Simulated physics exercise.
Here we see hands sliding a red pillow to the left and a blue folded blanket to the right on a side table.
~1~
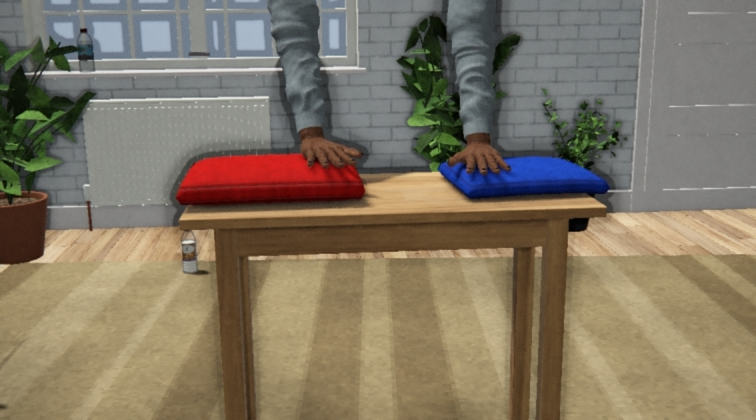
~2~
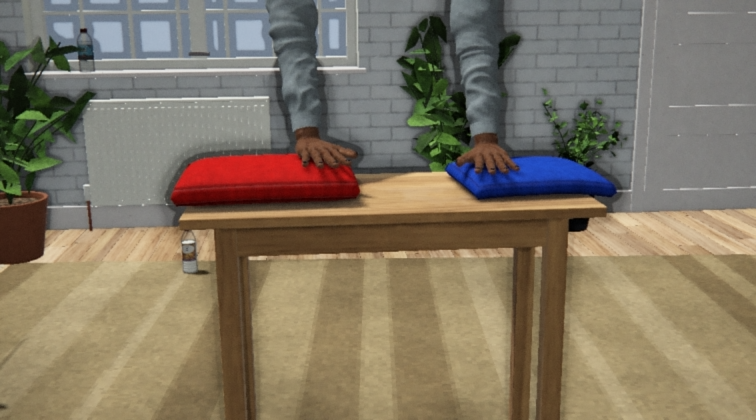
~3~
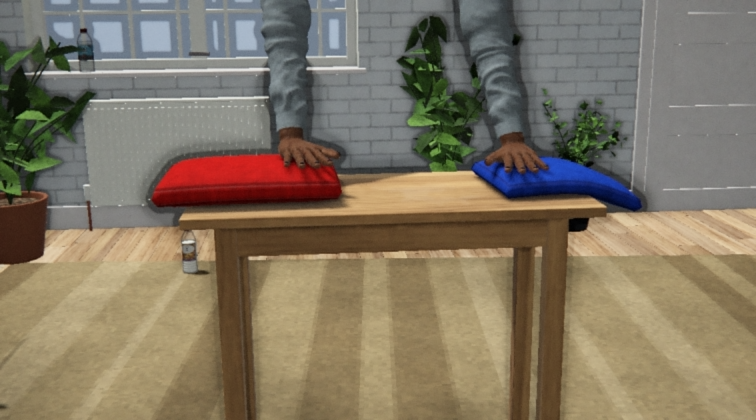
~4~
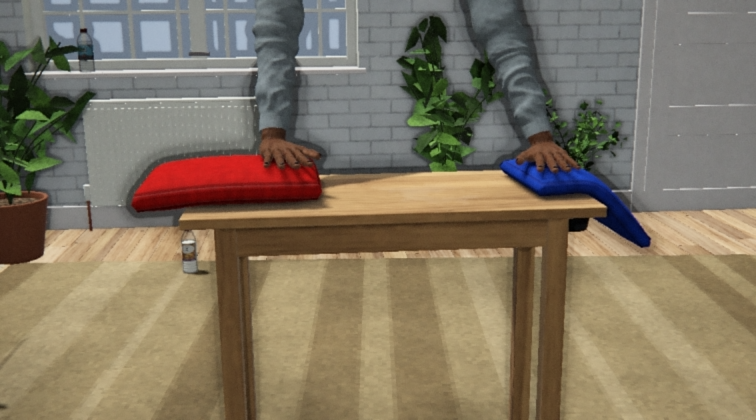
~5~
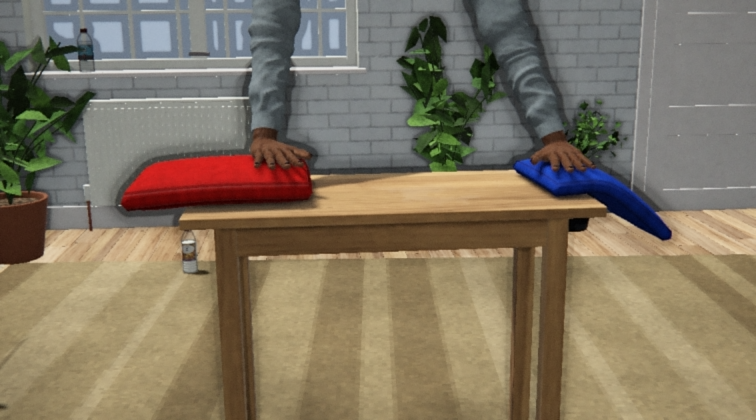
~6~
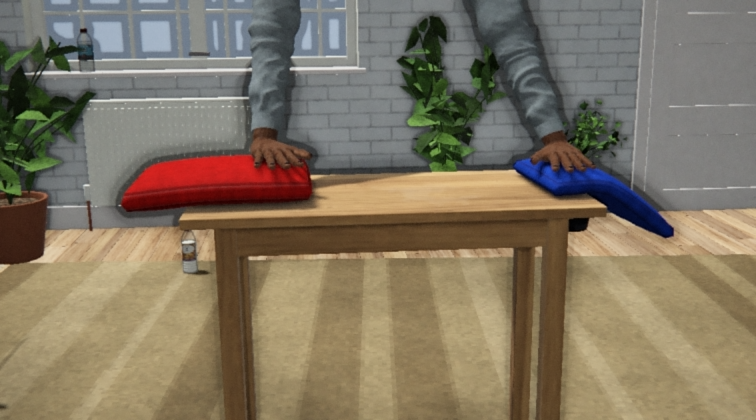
Two hands in grey-blue sleeves press on a red cushion and a blue one atop a small wooden table, seen from the front by a still camera in a room with a pale brick wall. Behind are a window, a white radiator and green plants. The hands slide apart, pushing the red leftward past the edge and the blue rightward, its overhanging end bending down, then stay nearly still.
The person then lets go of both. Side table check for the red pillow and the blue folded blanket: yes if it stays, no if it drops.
In order: I expect the red pillow will stay put once the hands are gone, I expect the blue folded blanket will drop off once the hands are gone.
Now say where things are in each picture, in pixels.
The first picture shows pillow tip (184, 190); folded blanket tip (593, 181).
The second picture shows pillow tip (180, 191); folded blanket tip (600, 184).
The third picture shows pillow tip (161, 192); folded blanket tip (624, 198).
The fourth picture shows pillow tip (142, 197); folded blanket tip (632, 235).
The fifth picture shows pillow tip (132, 196); folded blanket tip (653, 228).
The sixth picture shows pillow tip (132, 197), about a third past the edge; folded blanket tip (655, 226), well over half past the edge.
Then, 0.30 s later than the last view, pillow at rest; folded blanket falling near (598, 246).
Then, 0.58 s later than the last view, pillow at rest; folded blanket on the floor.
Finally, pillow at rest; folded blanket on the floor. The red pillow remains on top and the blue folded blanket goes down.
